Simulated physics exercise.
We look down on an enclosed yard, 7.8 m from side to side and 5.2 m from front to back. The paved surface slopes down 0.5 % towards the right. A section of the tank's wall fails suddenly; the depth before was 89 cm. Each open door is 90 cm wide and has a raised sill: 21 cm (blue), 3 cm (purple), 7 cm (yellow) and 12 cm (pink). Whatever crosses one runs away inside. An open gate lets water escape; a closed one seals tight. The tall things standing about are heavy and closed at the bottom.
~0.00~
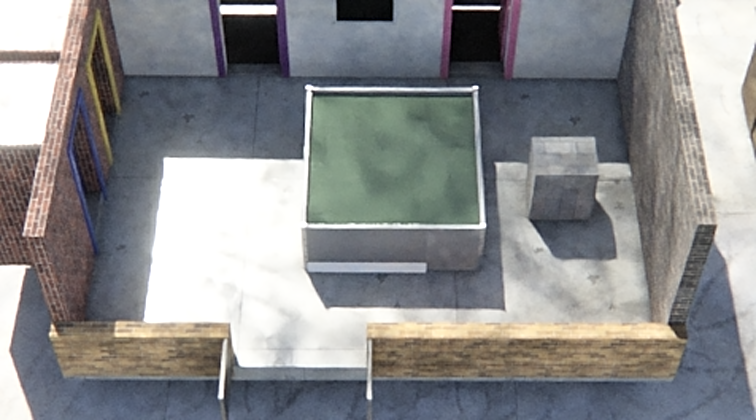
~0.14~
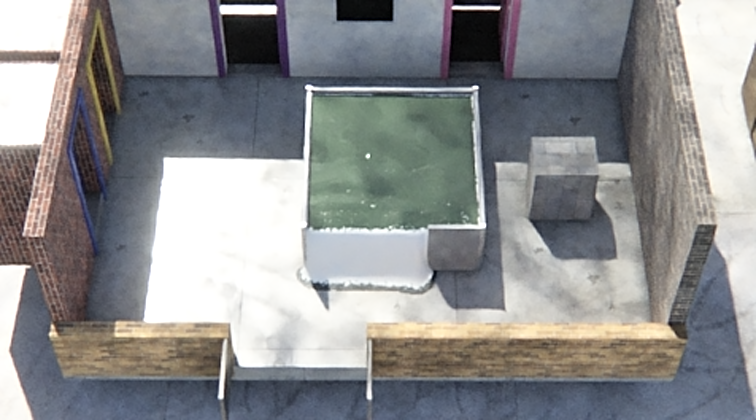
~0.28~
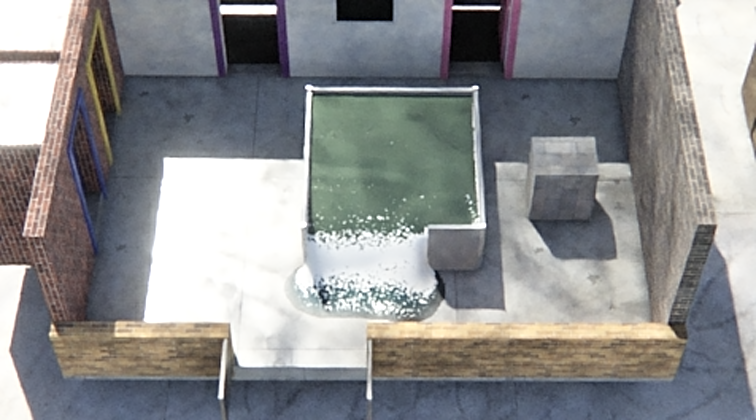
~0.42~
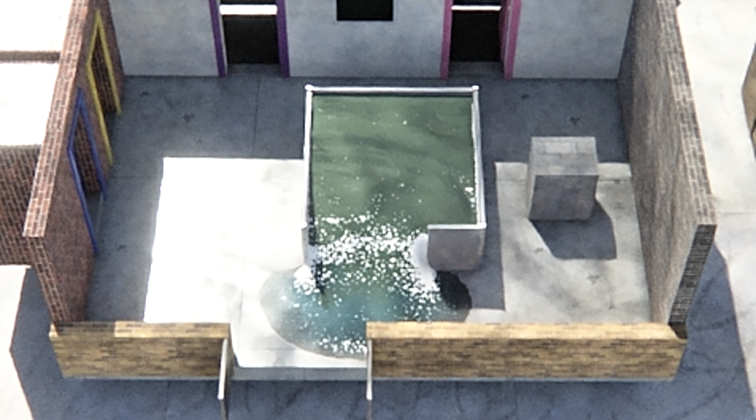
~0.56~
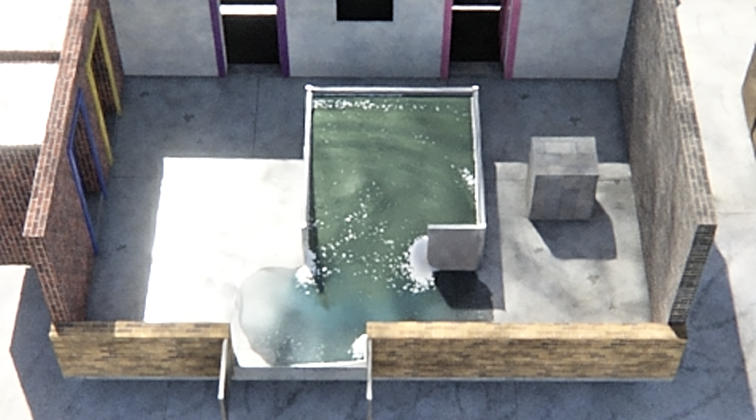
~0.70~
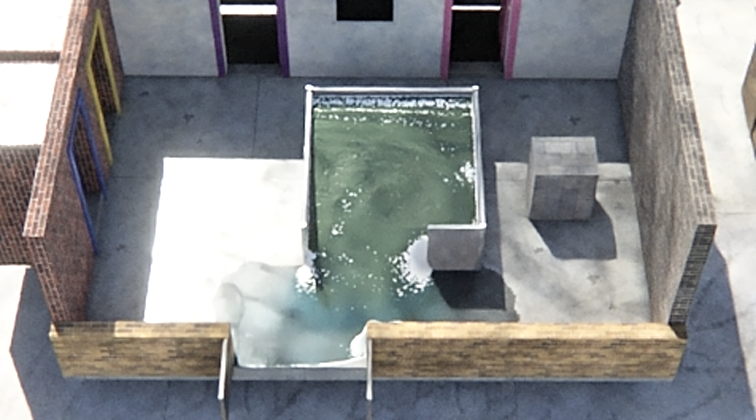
Green water bursts through the front of a square tank and spreads across the walled yard.
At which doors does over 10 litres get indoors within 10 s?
Door by door: At the blue door it stays under the limit; at the purple door it goes over the limit; at the yellow door it keeps below the limit; at the pink door it keeps below the limit.
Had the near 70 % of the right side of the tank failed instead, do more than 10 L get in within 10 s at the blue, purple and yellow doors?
Then: Blue not over, purple past it, yellow above.
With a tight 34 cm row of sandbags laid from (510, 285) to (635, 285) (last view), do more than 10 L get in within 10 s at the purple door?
Then: Purple not over.
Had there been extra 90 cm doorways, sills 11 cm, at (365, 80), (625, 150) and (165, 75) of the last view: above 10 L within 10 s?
In turn: Not over, below, under.
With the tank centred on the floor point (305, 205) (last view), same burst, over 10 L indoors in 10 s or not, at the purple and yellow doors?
Against that limit: Purple over, yellow over.
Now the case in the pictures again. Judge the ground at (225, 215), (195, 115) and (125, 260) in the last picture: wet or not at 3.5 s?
In turn: Not reached, not reached, flooded.
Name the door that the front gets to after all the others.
Last comes the purple one.
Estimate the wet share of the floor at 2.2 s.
Some 35 per cent of it.
After 1.4 s water covers 20 % of the floor and is deepest (60 cm) near (386, 341); blue door not reached, purple door not reached, yellow door not reached, pink door not reached.
After 2.2 s water covers 35 % of the floor and is deepest (51 cm) near (386, 352); blue door not reached, purple door not reached, yellow door not reached, pink door not reached.
After 3.5 s water covers 50 % of the floor and is deepest (30 cm) near (386, 341); blue door 4 cm at the sill, 0 L in, purple door not reached, yellow door not reached, pink door not reached.
After 6.0 s water covers 80 % of the floor and is deepest (18 cm) near (386, 352); blue door 3 cm at the sill, 0 L in, purple door not reached, yellow door 2 cm at the sill, 0 L in, pink door 8 cm at the sill, 0 L in.
After 10.0 s water covers 95 % of the floor and is deepest (12 cm) near (620, 143); blue door 2 cm at the sill, 0 L in, purple door 6 cm at the sill, 35 L in, yellow door 11 cm at the sill, 2 L in, pink door 6 cm at the sill, 0 L in.
